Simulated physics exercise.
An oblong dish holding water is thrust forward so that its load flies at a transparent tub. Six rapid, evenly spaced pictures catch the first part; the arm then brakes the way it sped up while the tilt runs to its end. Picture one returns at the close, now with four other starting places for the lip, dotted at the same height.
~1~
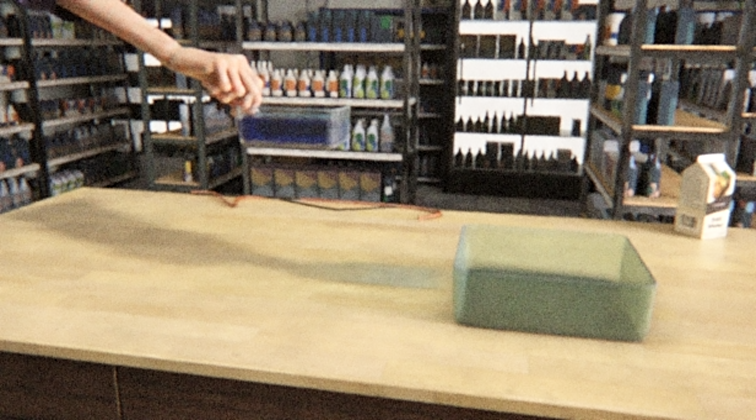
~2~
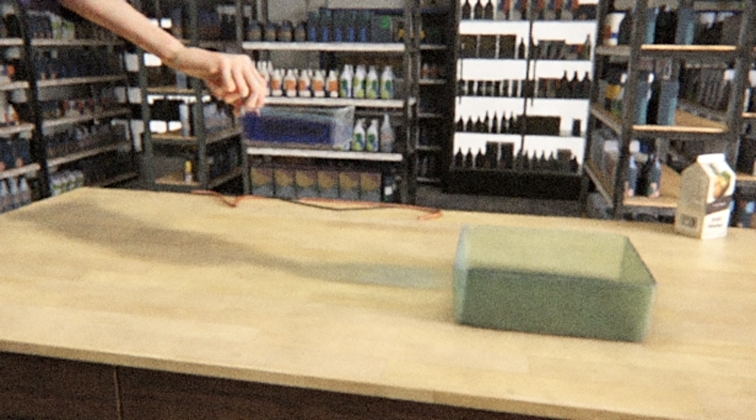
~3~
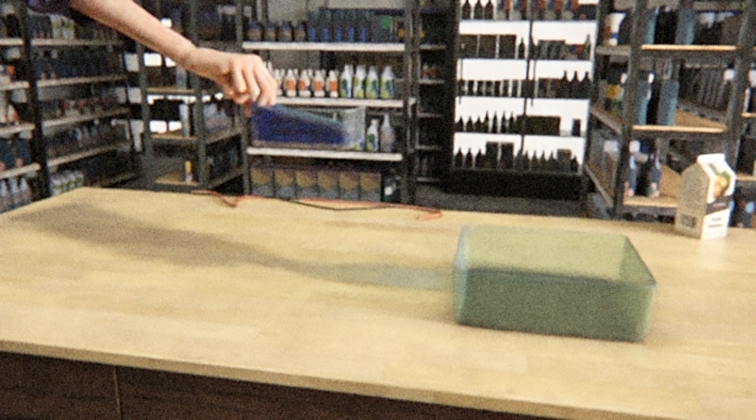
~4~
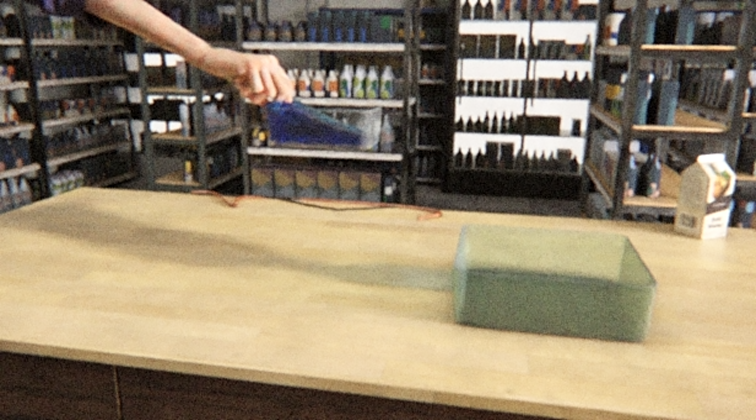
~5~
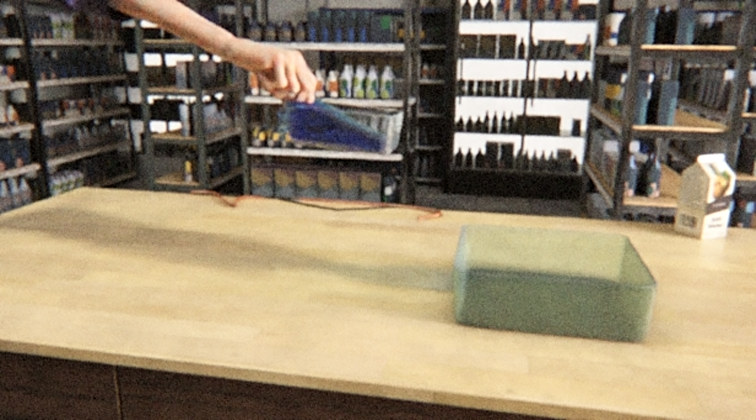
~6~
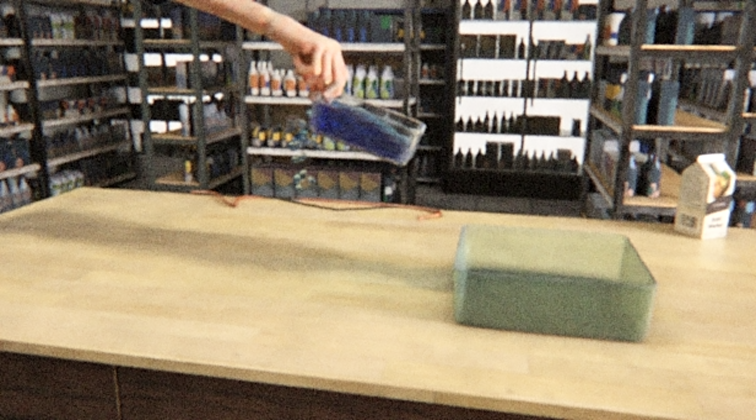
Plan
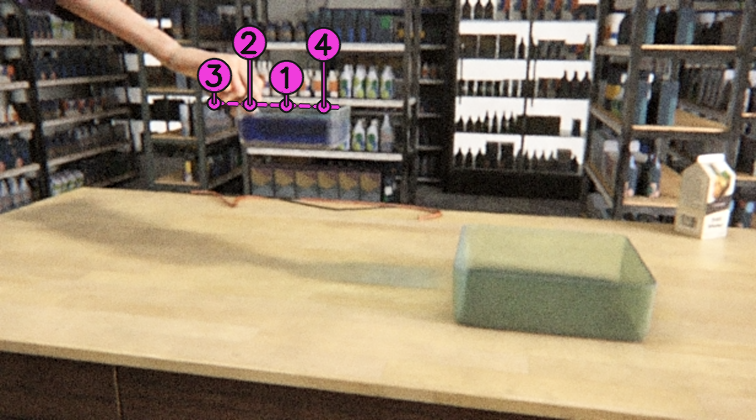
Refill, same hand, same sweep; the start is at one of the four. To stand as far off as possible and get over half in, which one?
1.
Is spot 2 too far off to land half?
Yes.
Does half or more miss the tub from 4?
No, that is safe.
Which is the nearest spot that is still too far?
That would be 2.
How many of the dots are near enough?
Two of the four.
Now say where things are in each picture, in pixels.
Upright, lip at (343, 107); tub from (453, 321) to (647, 340); nothing has left yet, in the first frame.
Upright, lip at (347, 107); nothing has left yet, in the second frame.
Upright, lip at (358, 107); water is over the rim, down to (266, 104), in the third frame.
Upright, lip at (375, 108); water is over the rim, down to (272, 110), in the fourth frame.
Tipped about 5°, lip at (398, 113); water is over the rim, down to (288, 136), in the fifth frame.
Tipped about 19°, lip at (421, 127); water is over the rim, down to (304, 185), in the sixth frame.
On the marked copy, 1 at (286, 105); 2 at (249, 104); 3 at (214, 103); 4 at (323, 106).
Choosing 1, about 62 % lands in the tub, 25 % falls short and 12 % goes beside or beyond.
Choosing 2, about 22 % lands in the tub, 72 % falls short and 5 % goes beside or beyond.
Choosing 3, about 0 % lands in the tub, 98 % falls short.
Choosing 4, about 67 % lands in the tub, 19 % falls short and 14 % goes beside or beyond.
